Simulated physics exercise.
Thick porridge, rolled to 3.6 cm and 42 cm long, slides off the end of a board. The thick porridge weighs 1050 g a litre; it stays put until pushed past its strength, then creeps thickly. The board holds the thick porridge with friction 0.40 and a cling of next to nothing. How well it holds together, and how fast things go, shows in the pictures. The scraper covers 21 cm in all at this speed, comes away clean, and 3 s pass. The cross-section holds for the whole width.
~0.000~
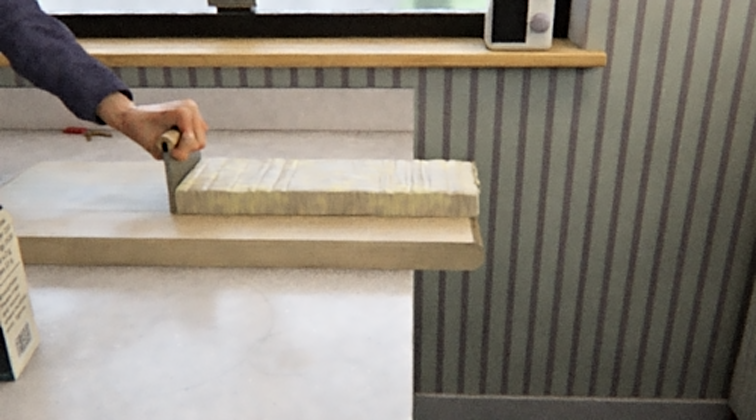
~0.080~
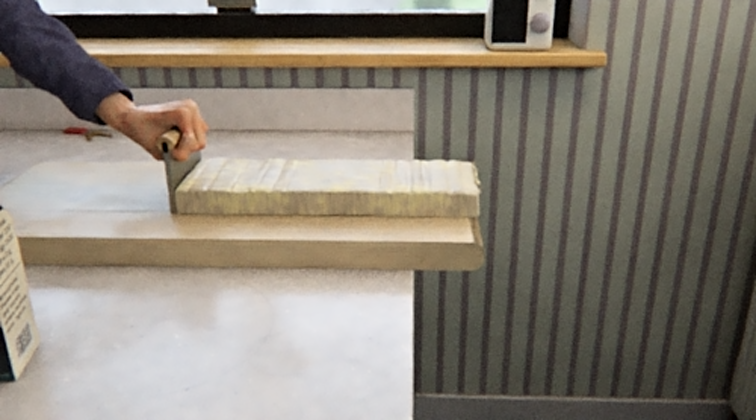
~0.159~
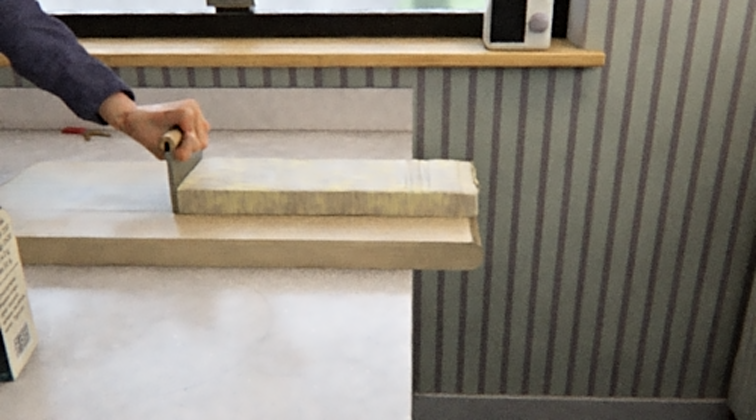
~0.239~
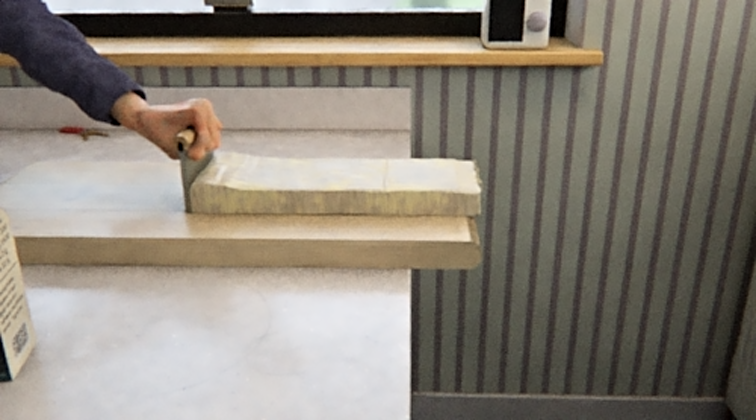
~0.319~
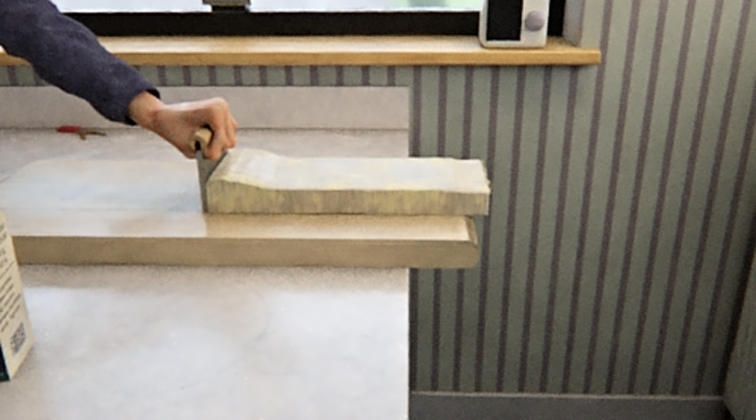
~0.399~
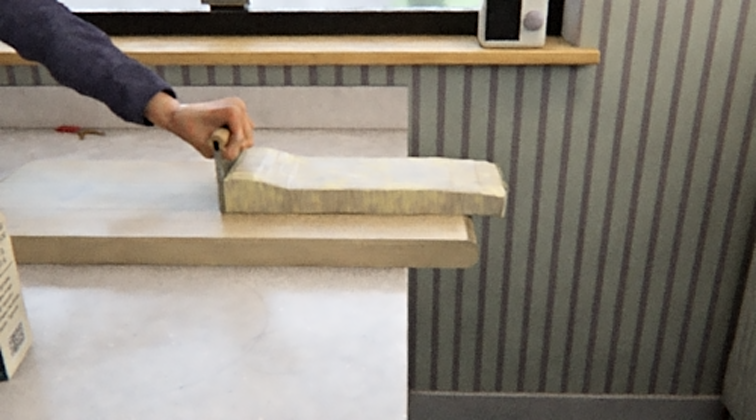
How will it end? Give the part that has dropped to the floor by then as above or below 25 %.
The part that has dropped to the floor by then is above 25 %.
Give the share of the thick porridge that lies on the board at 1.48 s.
Near 55 %.
After 0.72 s, 63 % lies on the board and 0 % has fallen.
After 1.10 s, 56 % lies on the board and 34 % has fallen.
After 1.48 s, 56 % lies on the board and 34 % has fallen.
After 1.87 s, 56 % lies on the board and 34 % has fallen.
After 3.87 s, 56 % lies on the board and 34 % has fallen.
